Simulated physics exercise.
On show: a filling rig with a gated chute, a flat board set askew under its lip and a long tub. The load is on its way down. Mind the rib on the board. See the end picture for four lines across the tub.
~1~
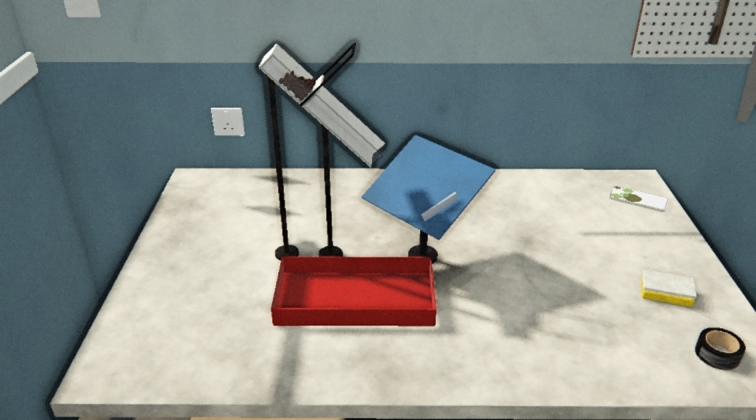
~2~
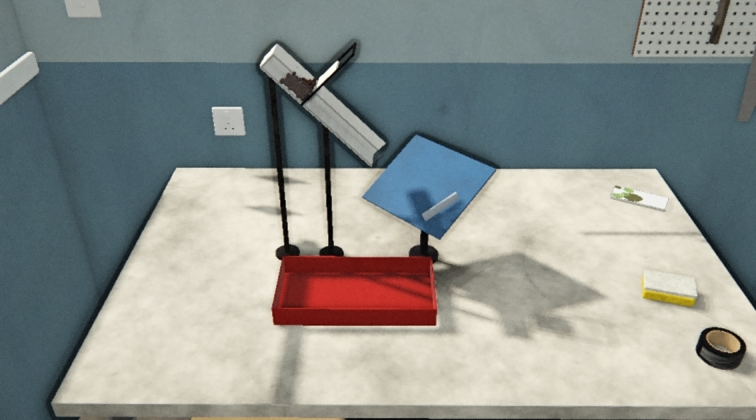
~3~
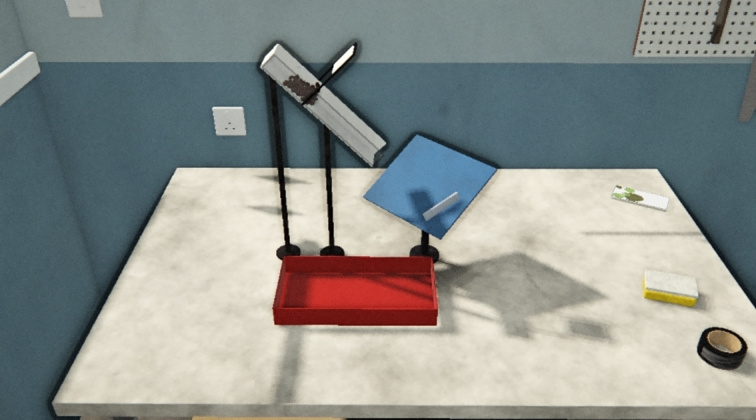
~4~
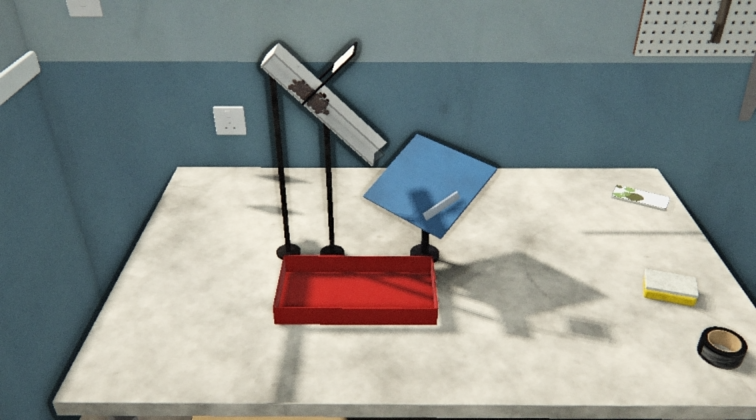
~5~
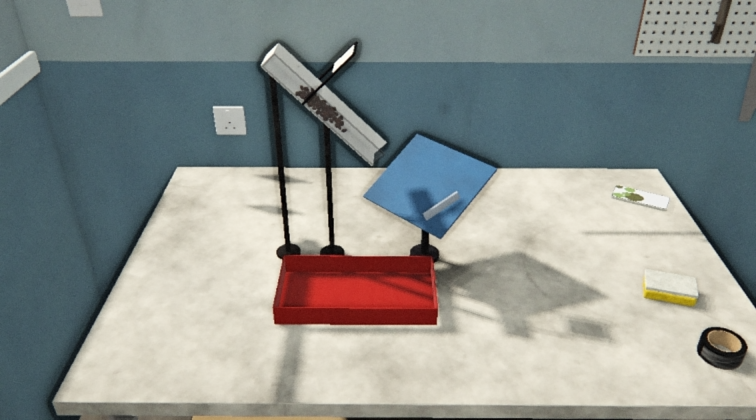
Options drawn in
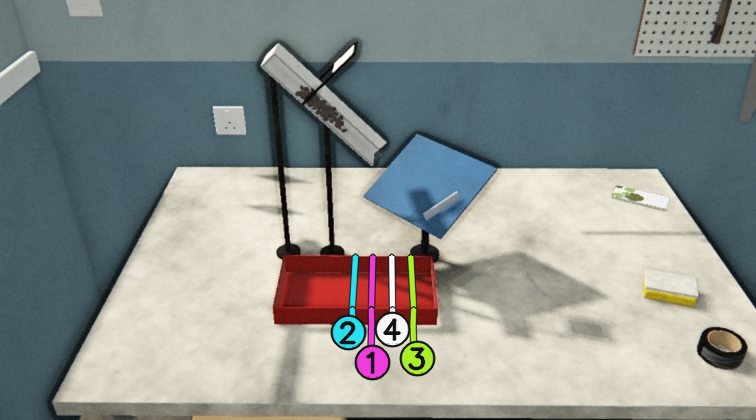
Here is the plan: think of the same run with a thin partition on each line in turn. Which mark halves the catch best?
Choose 4.
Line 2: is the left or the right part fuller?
Right.
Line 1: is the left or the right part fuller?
The right side.
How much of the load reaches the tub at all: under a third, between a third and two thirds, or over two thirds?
It is over two thirds.
On the marked copy, line 1 crosses the front rim at (371, 308); line 2 crosses the front rim at (352, 308); line 3 crosses the front rim at (413, 308); line 4 crosses the front rim at (392, 308).
With 1, of what is caught, about a tenth on the left of the divider, the larger part on the right.
With 2, of what is caught, not one piece on the left of the divider, every piece on the right.
With 3, of what is caught, almost all on the left of the divider, just a few on the right.
With 4, of what is caught, roughly two thirds on the left of the divider, roughly a third on the right.
